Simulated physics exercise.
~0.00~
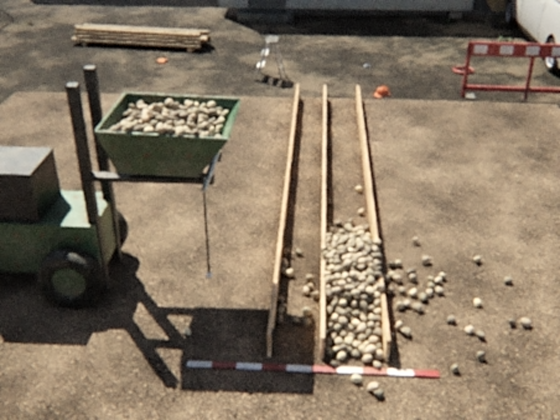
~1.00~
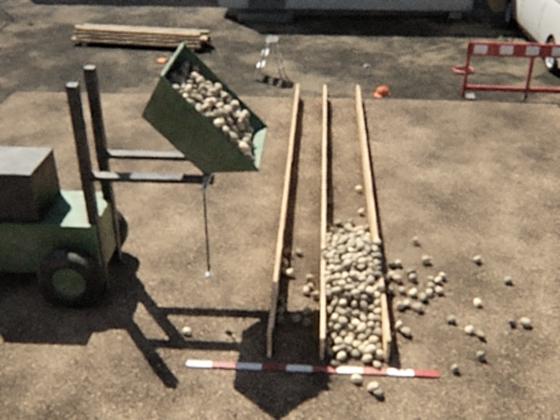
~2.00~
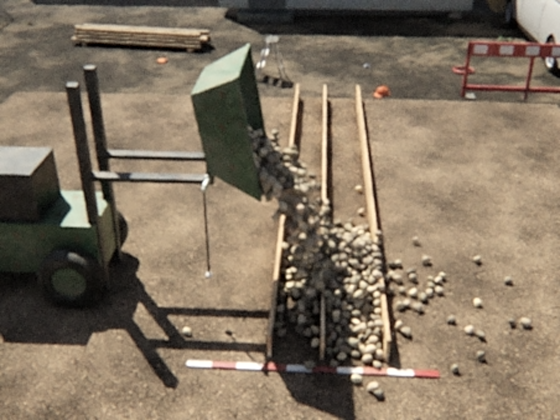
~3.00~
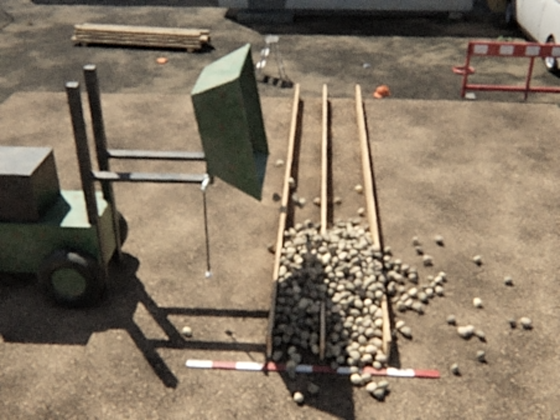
A green forklift tips its skip and pours stones between wooden planks, leaving it empty.
